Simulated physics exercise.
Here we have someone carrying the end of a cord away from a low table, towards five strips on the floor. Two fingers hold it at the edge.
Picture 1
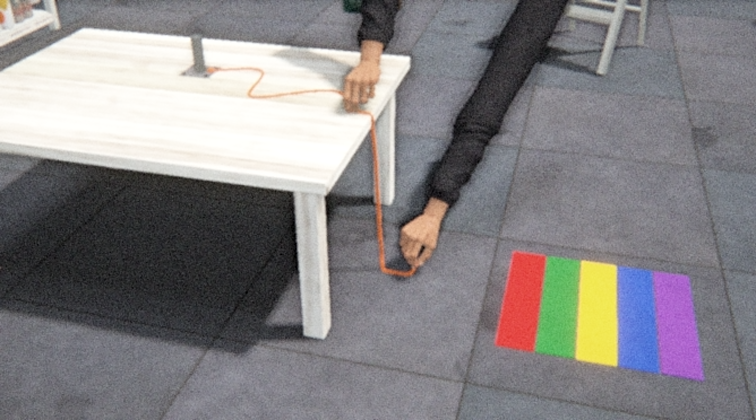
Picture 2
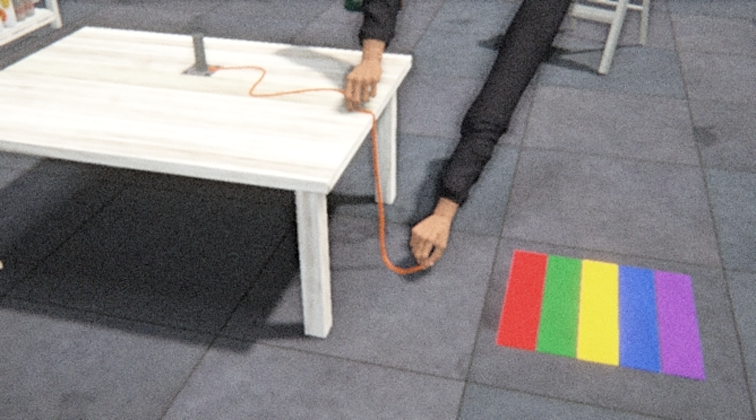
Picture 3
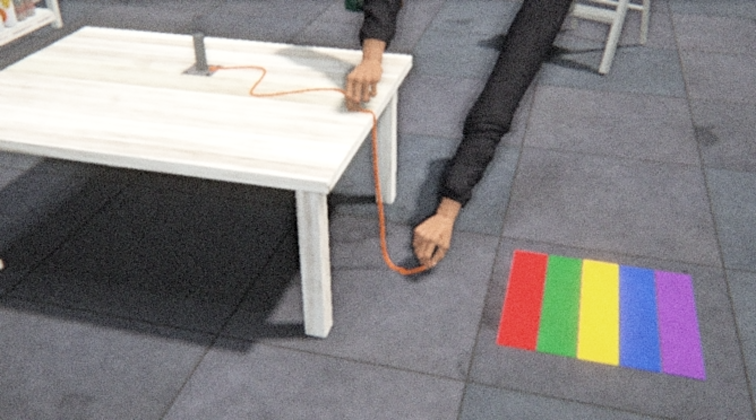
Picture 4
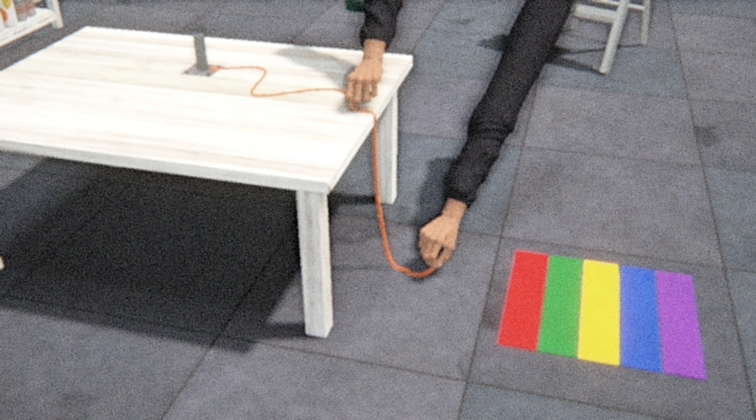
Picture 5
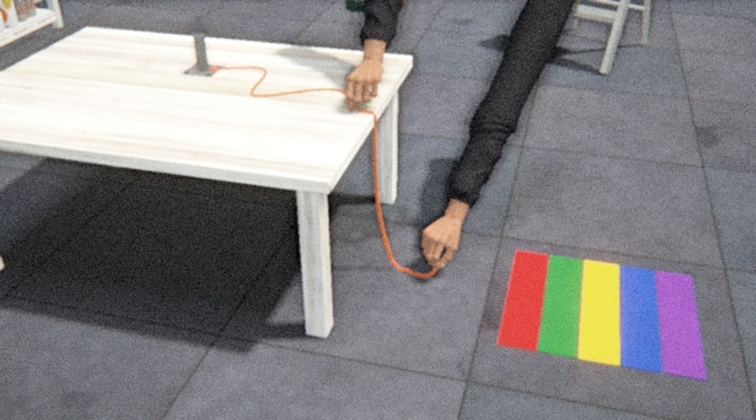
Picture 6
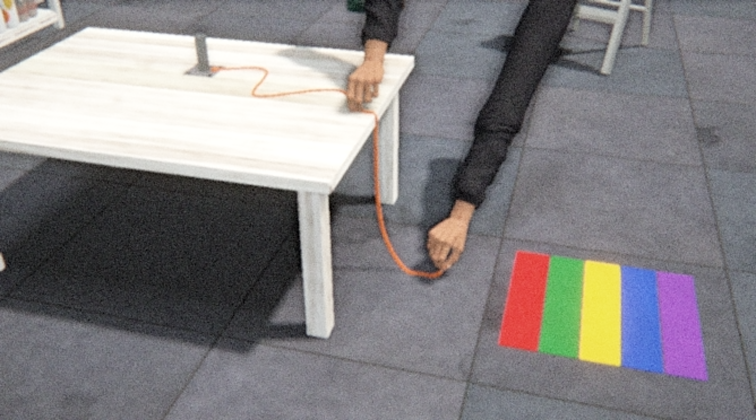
At the start, one hand pins an orange cord at the edge of a low white table while another holds its end near the floor, left of five coloured strips. The lower hand then moves slightly to the right, drawing the hanging cord into a wider curve, while the upper hand stays almost still.
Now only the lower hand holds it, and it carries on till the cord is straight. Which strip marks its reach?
It halts on the blue strip.
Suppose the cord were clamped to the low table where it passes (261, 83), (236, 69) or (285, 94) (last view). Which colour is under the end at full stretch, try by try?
In that order: Yellow; blue; green.
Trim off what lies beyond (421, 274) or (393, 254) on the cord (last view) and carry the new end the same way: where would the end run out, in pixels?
About (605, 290) and (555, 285).
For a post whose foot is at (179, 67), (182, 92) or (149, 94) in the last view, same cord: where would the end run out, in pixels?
Try by try, around (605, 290), (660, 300) and (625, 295).
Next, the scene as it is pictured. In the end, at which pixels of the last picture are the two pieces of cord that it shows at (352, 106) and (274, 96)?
They go to (430, 140) and to (335, 95).
Soon after, end near (567, 286); over green.
Then, end near (617, 294); over yellow.
At full stretch, end near (648, 298); over blue. Over blue.
